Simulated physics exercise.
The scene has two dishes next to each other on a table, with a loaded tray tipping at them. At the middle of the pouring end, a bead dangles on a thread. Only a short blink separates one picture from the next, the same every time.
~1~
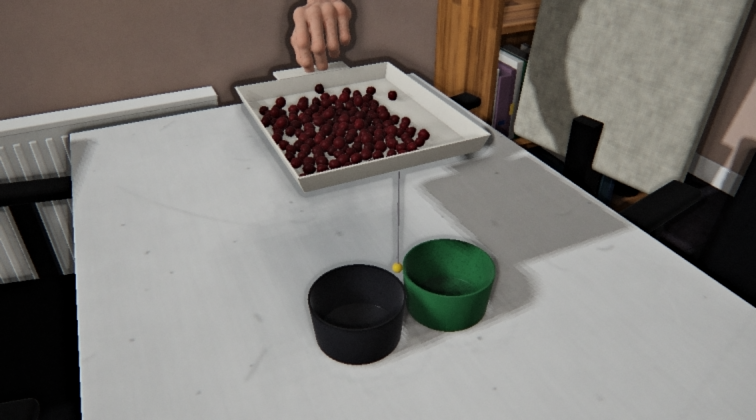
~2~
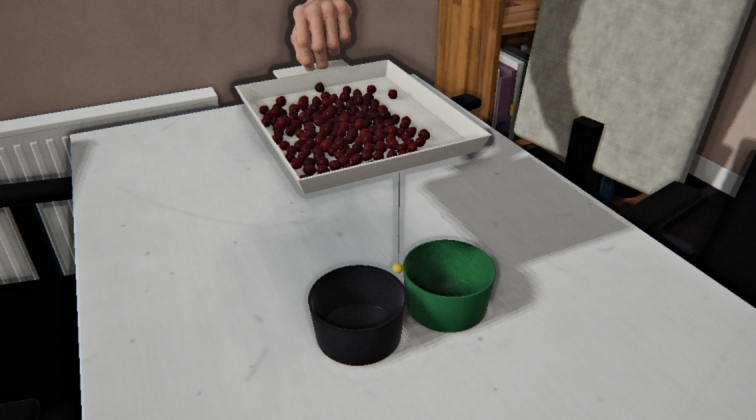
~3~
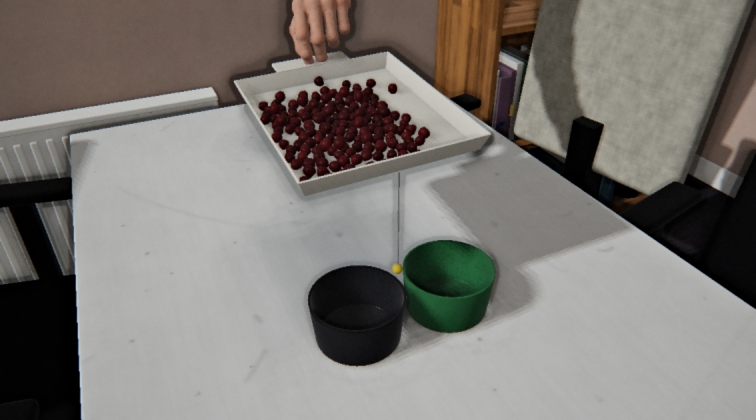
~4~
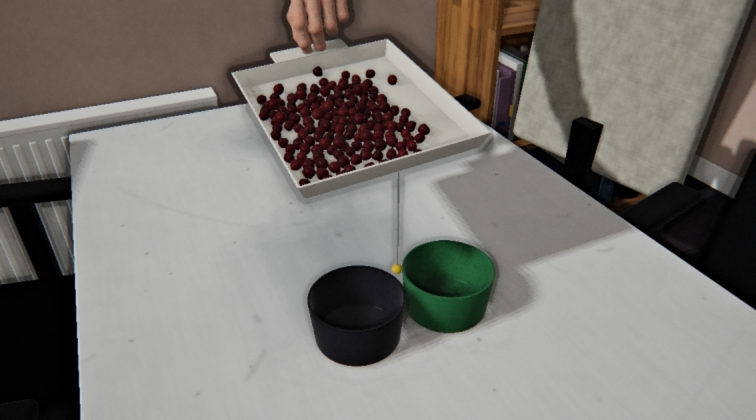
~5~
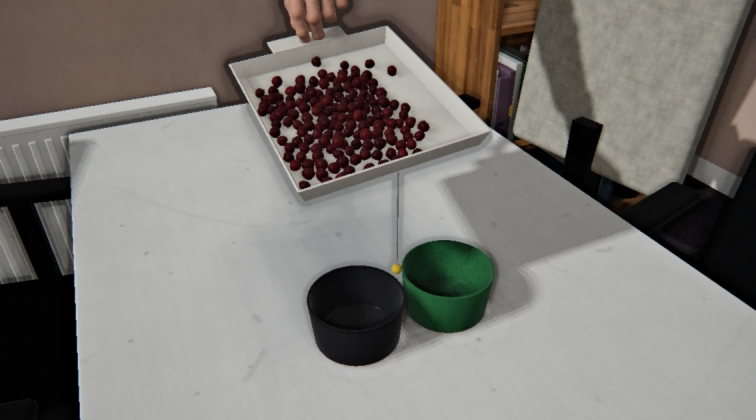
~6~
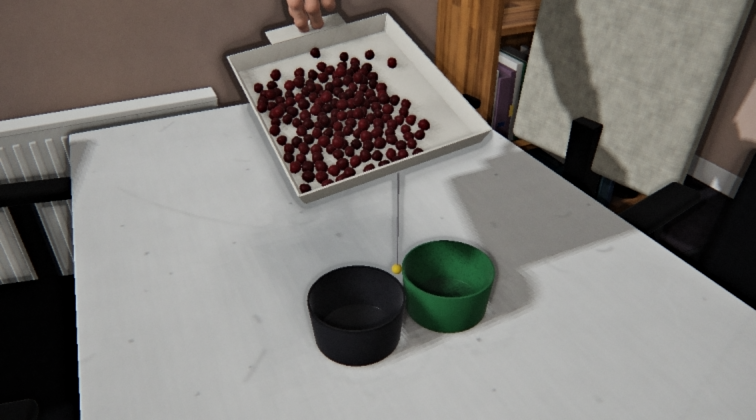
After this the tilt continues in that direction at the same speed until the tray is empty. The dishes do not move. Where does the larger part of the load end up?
The dish to the left will collect more.
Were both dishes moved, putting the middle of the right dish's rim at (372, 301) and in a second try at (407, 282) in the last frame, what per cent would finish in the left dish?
Near 40 % and 70 %.
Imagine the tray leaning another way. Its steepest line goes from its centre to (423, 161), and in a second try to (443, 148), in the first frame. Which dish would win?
For the first heading it's the dish at right, and for the second it's the dish at right.
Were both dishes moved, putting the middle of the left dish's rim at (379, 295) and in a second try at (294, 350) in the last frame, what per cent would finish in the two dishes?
About 20% and about 70%.
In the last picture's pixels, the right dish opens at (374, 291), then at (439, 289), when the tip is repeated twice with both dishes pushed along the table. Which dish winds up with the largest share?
Try 1: The left-side dish; try 2: The left-side dish.
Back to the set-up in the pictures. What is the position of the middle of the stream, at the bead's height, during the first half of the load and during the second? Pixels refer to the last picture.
Around (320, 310) first; around (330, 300) second.
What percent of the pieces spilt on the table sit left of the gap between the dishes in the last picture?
It works out at some 90 percent.
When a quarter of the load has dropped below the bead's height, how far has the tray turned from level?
I'd put it at about 90 degrees.
Just after the last frame, tray tipped steeply; almost all on the tray; just a few outside both; just a few in the air.
A moment on, tray tipped past a quarter turn; about a tenth on the tray; roughly a third in the left dish; roughly half outside both; about a tenth in the air.
Further on, tray tipped past a quarter turn; roughly a third in the left dish; roughly two thirds outside both.
When it is over, tray tipped past a quarter turn; roughly a third in the left dish; not one in the right dish; roughly two thirds outside both.
